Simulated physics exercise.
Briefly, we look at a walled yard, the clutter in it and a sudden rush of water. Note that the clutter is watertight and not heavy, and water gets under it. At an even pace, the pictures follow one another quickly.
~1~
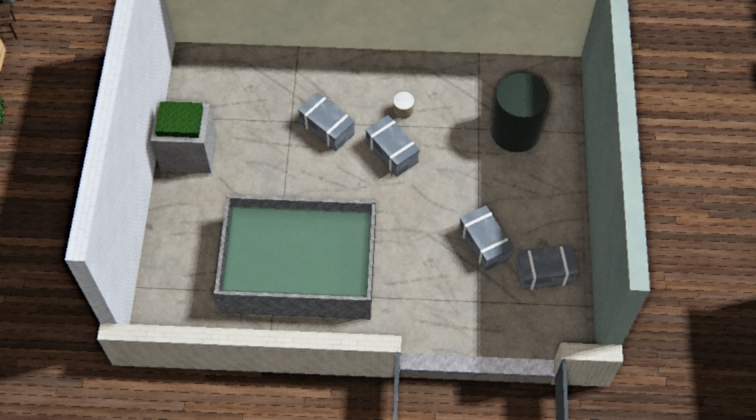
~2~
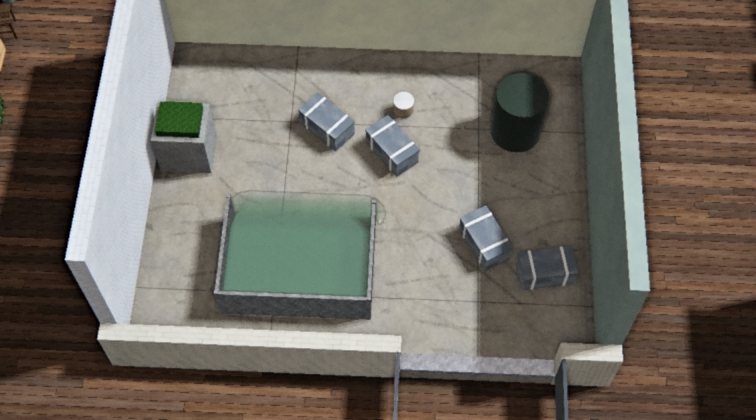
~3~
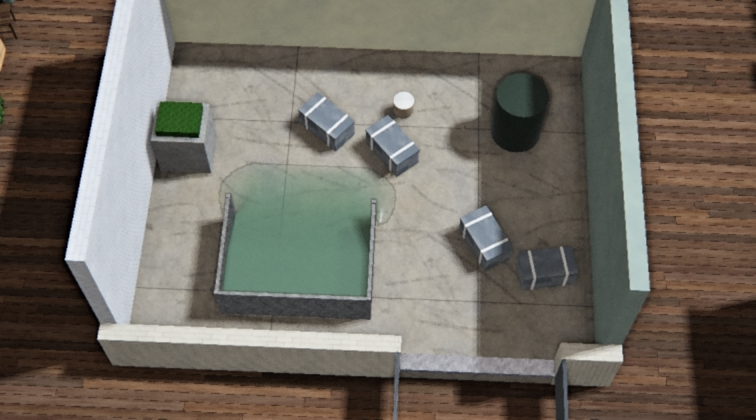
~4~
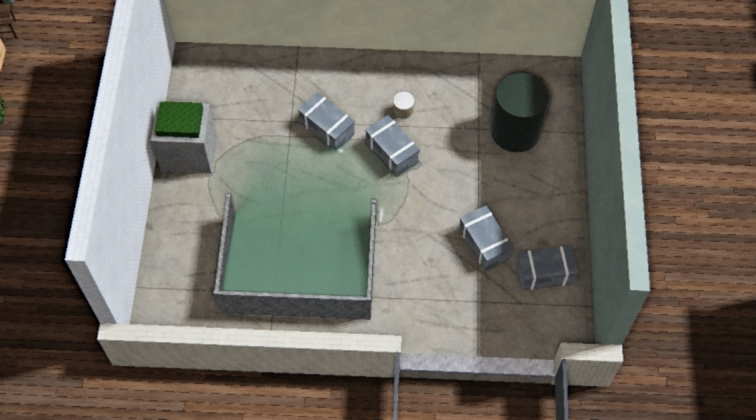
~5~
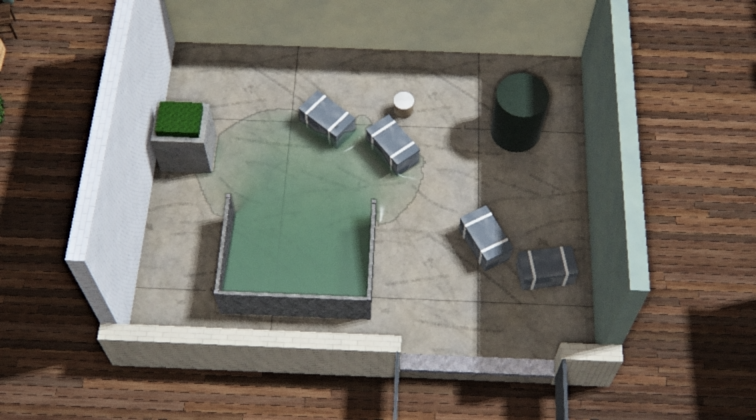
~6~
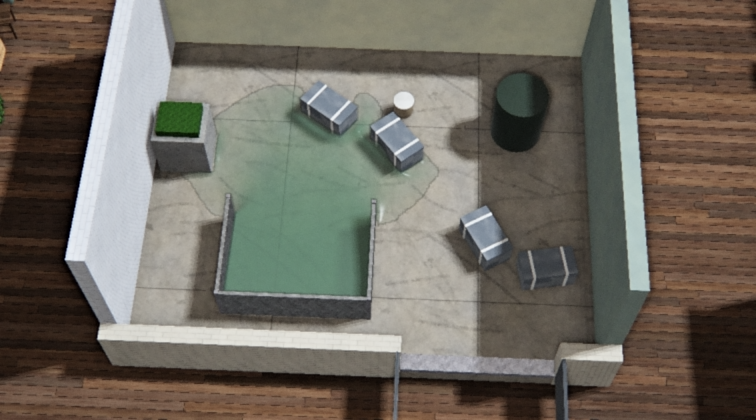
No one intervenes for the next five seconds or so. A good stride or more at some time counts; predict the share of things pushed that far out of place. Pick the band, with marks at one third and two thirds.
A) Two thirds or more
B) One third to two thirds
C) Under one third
One third to two thirds (B).
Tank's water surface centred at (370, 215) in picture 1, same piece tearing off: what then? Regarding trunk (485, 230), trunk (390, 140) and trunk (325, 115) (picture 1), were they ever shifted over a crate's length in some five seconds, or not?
Object by object, in turn: Lingered near its place, travelled a good distance, travelled a good distance.
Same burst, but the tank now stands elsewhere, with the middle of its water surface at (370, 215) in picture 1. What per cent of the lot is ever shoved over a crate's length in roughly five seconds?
Estimate: Close to 60 per cent.
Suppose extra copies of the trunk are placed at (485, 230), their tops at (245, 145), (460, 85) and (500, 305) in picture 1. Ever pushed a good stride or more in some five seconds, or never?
First driven off; second driven off; third falls short.
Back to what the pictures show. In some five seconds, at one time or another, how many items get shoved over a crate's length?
So, 3 of them.
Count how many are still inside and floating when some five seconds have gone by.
Exactly 2 of them.
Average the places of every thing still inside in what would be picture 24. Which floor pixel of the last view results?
Their average sits at about pixel (485, 147).
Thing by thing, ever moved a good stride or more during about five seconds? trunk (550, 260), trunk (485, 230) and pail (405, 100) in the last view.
Per the list: First remained close, second remained close, third traveled a good way.
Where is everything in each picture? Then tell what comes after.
The first picture shows a trunk at (326, 115), on the bottom; a trunk at (392, 139) rests on the ground; 0 of 5 have shifted.
The second picture shows a trunk at (326, 115) rests on the ground; a trunk at (392, 139), on the bottom; 0 of 5 have shifted.
The third picture shows a trunk at (326, 115) rests on the ground; a trunk at (392, 139), on the bottom; 0 of 5 have shifted.
The fourth picture shows a trunk at (326, 115), on the bottom; a trunk at (392, 139), on the bottom; 0 of 5 have shifted.
The fifth picture shows a trunk at (327, 113), on the bottom, close to its start; a trunk at (393, 139), on the bottom; 0 of 5 have shifted.
The sixth picture shows a trunk at (329, 103) rests on the ground, close to its start; a trunk at (397, 136), on the bottom, close to its start; 2 of 5 have shifted.
A moment on, 1 of 5 are well off their spots; 0 afloat.
Next, 3 of 5 are well off their spots; 2 afloat.
Later, 3 of 5 are well off their spots; 2 afloat.
In the end, 3 of 5 are well off their spots, and 3 have been at some point; 2 afloat.
